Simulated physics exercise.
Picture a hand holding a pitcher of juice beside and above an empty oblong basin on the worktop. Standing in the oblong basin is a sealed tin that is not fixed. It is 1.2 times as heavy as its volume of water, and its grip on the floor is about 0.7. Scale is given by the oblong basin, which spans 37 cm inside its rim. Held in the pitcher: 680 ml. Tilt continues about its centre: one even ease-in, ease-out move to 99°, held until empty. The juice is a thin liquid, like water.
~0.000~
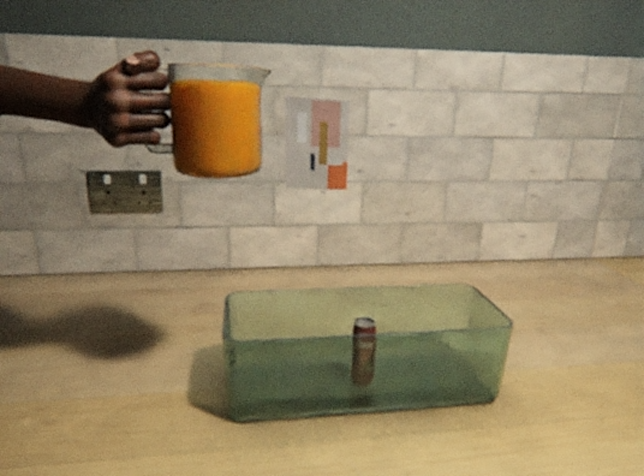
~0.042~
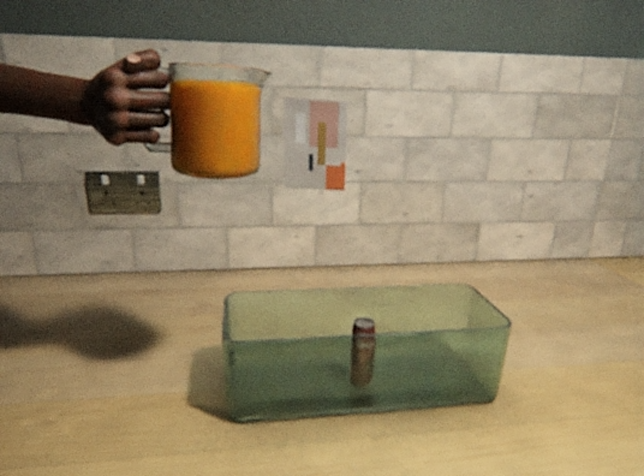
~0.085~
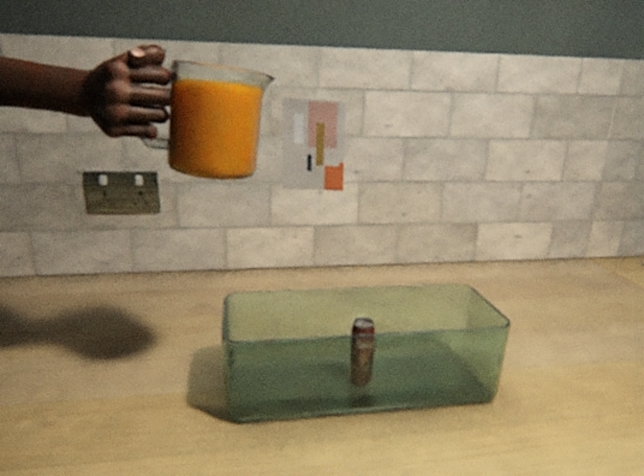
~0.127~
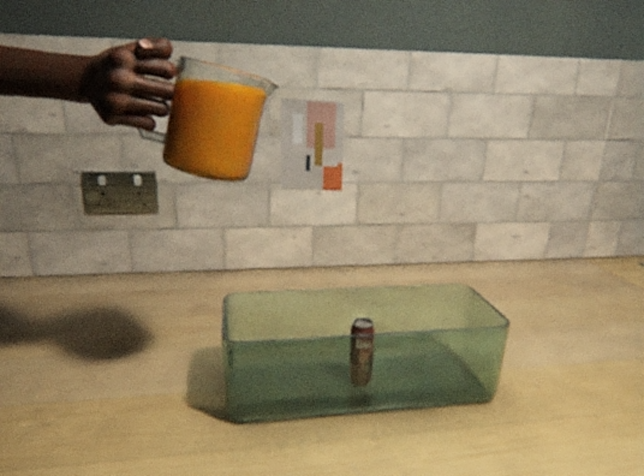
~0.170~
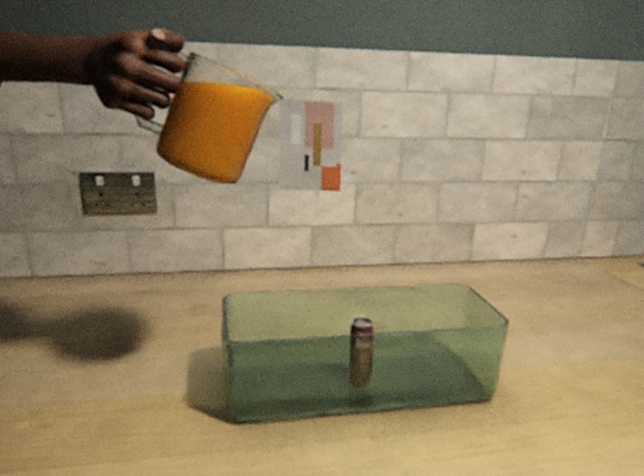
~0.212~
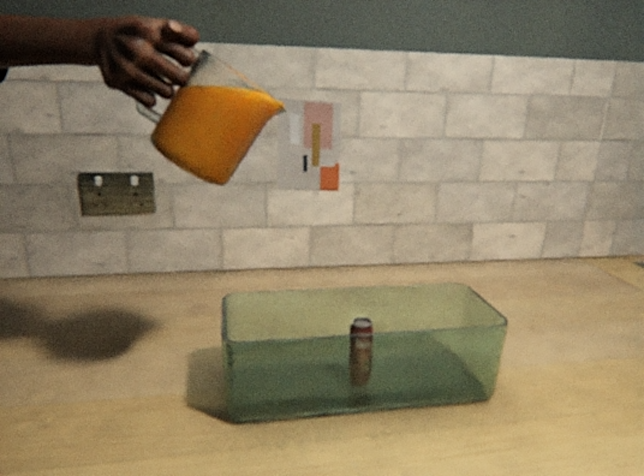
On a kitchen worktop, a hand tilting a glass pitcher of orange juice rightward above an empty green basin and small tin.
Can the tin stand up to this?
It overturns.
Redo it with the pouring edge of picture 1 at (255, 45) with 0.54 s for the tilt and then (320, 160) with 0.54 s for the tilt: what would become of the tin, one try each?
First it topples; then it stays up.
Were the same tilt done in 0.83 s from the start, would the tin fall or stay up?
The tin would overturn.
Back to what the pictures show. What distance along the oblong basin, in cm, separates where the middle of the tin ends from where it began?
Shift of tin centre: Approx. 10.5 cm.
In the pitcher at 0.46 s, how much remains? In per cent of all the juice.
Close to 62 in a hundred.
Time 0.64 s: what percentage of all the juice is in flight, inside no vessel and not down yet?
I'd put it at about 34 per cent of the liquid.
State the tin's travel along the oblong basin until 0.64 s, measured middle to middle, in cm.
Close to 3 cm.
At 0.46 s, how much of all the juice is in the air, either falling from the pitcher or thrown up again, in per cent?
It comes to roughly 36 per cent.
Then, 0.46 s in, the tilt is 94° and 62 per cent is still to pour; the tin stands where it began.
Then, 0.64 s in, the tilt is 99° and 23 per cent is still to pour; the tin stands 3 cm from where it began.
Then, 0.83 s in, the tilt is 99° and 8 per cent is still to pour; the tin lies on its side.
Then, 1.04 s in, the tilt is 99° and 3 per cent is still to pour; the tin lies on its side.
Finally, the tin lies on its side.
